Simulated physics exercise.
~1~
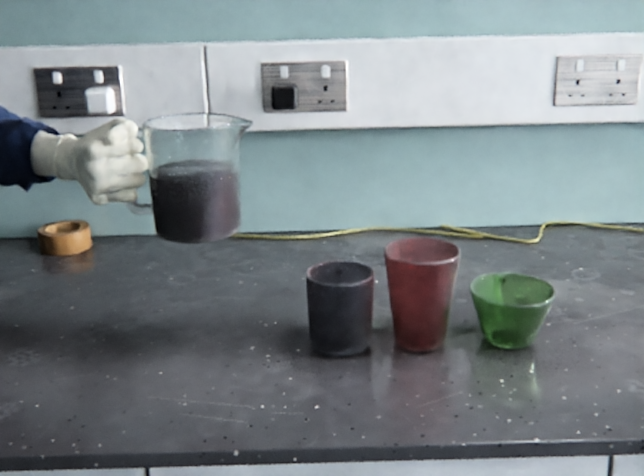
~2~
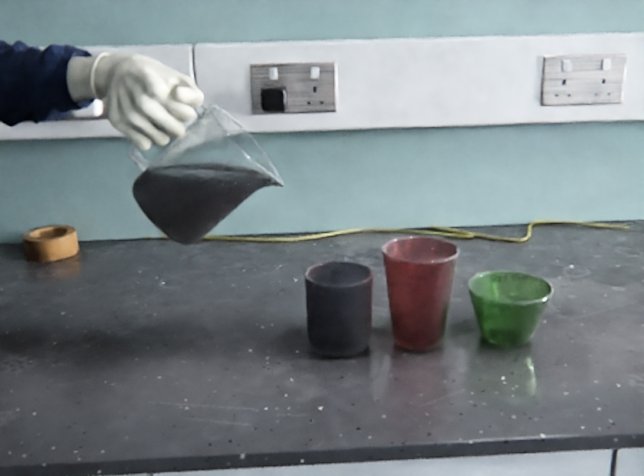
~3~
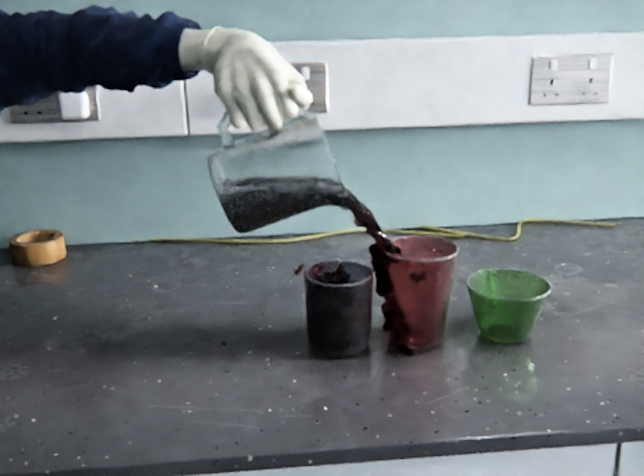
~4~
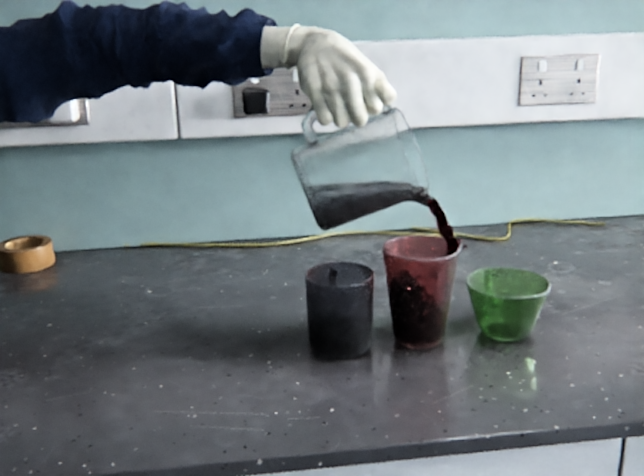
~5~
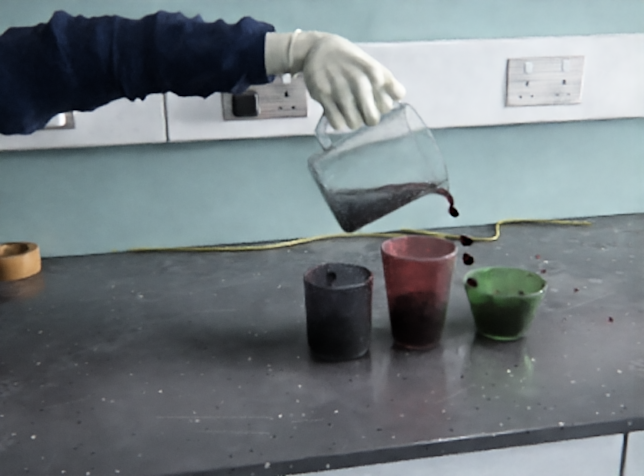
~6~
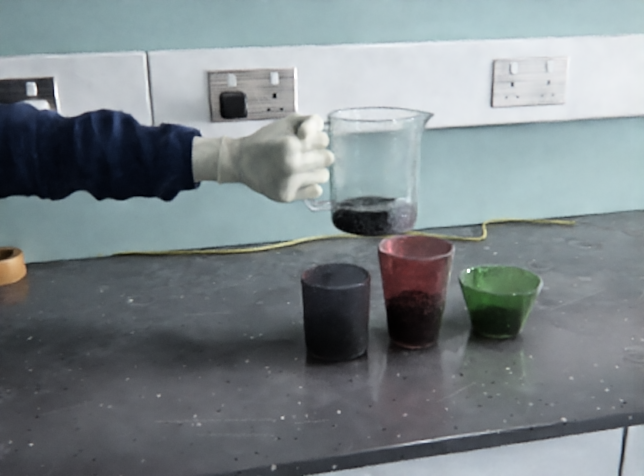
On a dark worktop, a gloved hand tips a pitcher, pours dark wine, and rights it.
